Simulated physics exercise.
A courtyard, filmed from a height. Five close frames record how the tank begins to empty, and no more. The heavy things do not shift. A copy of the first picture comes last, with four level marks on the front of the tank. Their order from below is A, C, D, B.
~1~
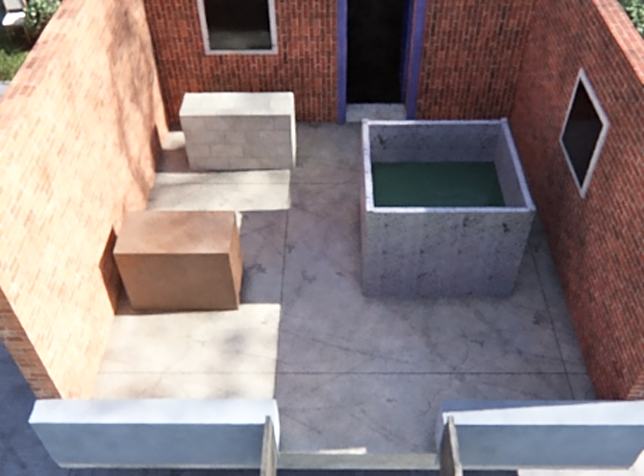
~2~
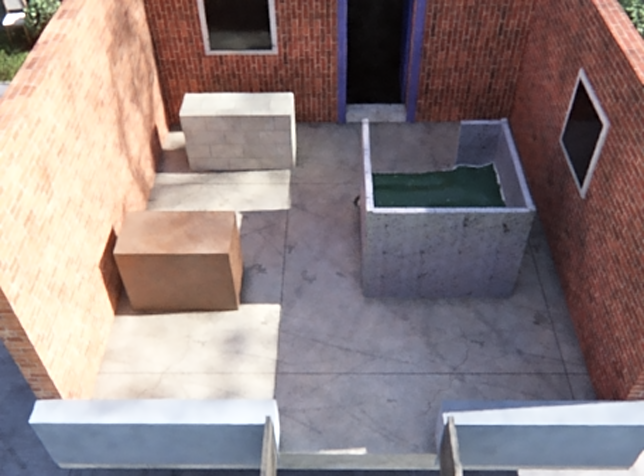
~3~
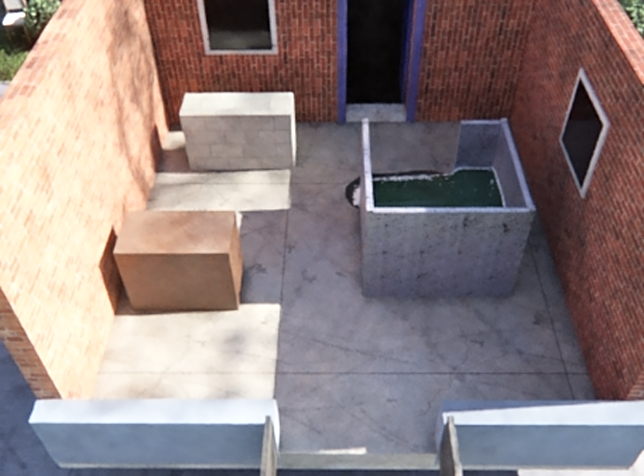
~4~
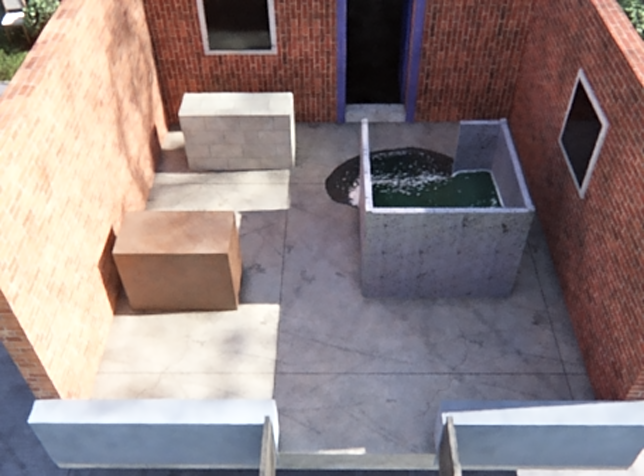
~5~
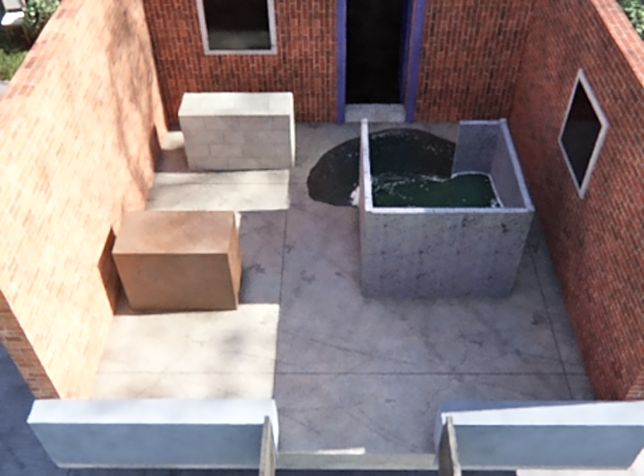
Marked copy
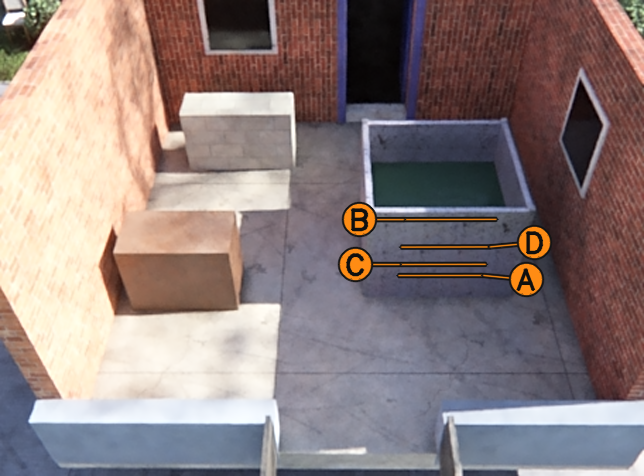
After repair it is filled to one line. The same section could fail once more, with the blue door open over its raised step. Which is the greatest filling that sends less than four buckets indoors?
The answer is line A.
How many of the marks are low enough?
One.
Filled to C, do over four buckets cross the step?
Yes.
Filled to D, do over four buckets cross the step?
Yes, it does.
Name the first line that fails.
C.
In orange, A at (440, 275); B at (450, 219); C at (442, 264); D at (445, 247); from the bottom up A, C, D, B.
With A, a bucket or two gets in.
With B, dozens of bucketfuls pour in.
With C, about 9 bucketfuls get in.
With D, dozens of bucketfuls pour in.
